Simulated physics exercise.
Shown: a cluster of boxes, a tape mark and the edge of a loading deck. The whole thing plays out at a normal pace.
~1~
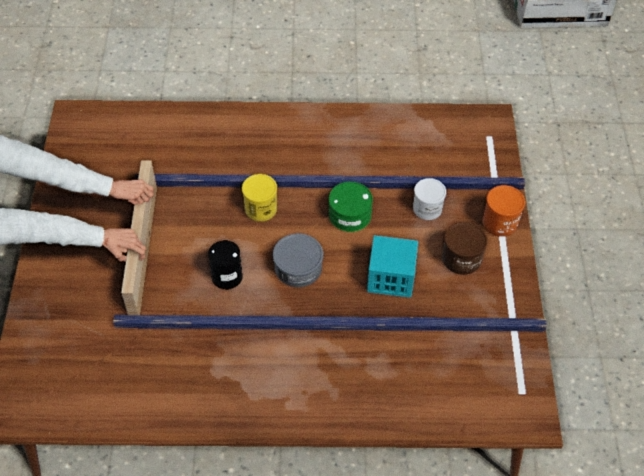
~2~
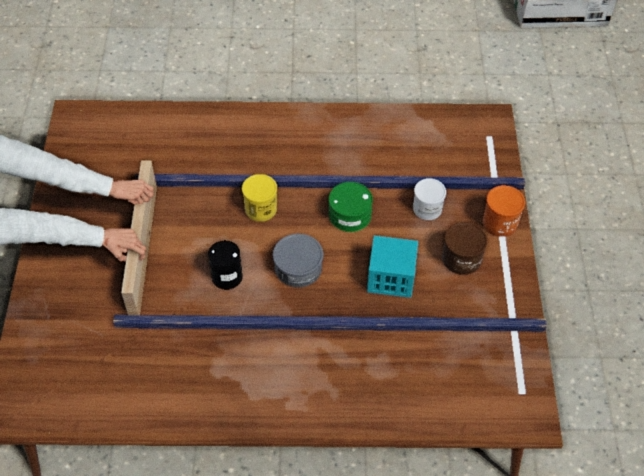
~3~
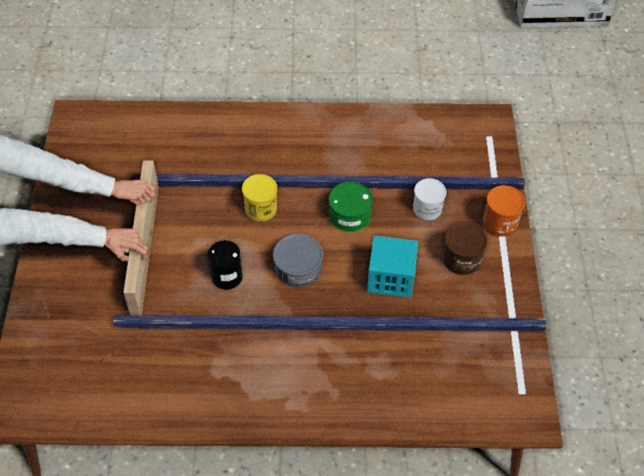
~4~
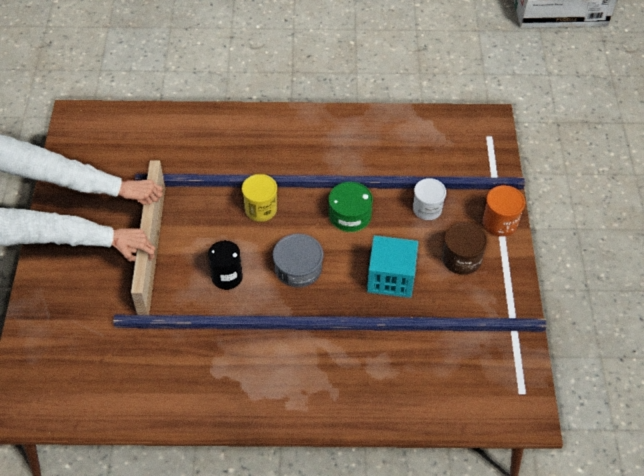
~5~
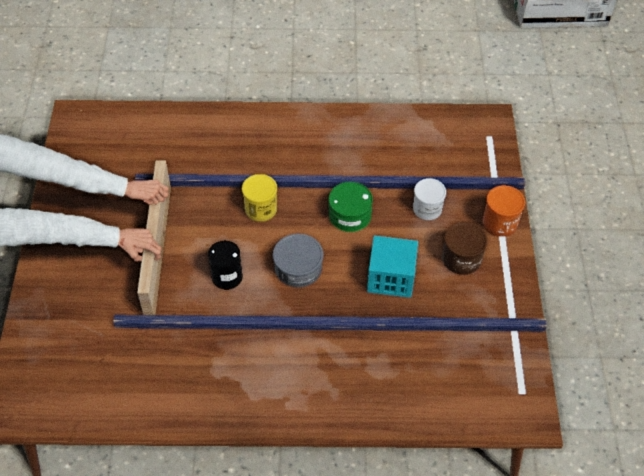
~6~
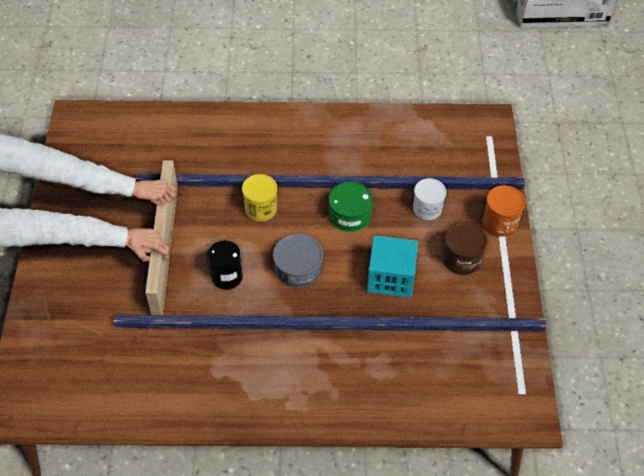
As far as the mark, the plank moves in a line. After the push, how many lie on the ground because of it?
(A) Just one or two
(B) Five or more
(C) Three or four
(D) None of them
B.
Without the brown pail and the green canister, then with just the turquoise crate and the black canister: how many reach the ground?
Try 1: 3; try 2: 3.
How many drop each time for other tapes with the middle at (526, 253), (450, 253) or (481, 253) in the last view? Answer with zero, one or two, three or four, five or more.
Taking them in turn, five or over; 1 or 2; either one or two.
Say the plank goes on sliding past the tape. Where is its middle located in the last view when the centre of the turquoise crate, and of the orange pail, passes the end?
Turquoise crate over the end: About (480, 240). Orange pail over the end: About (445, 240).
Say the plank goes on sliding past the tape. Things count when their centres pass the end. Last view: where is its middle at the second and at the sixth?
It sits around (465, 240) and after that around (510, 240).
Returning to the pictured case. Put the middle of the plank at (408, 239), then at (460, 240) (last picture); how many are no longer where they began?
Up to then 7, and up to the other point 8.
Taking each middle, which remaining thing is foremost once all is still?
The grey pail finishes nearest.
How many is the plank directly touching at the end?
At rest, 3 are in contact.
Soon after, none off yet; orange pail at rest near (503, 212); brown pail at rest near (464, 249); white pail at rest near (429, 200).
In the end, the number that fall off is five or more; gone, green canister, turquoise crate, white pail, brown pail and orange pail.
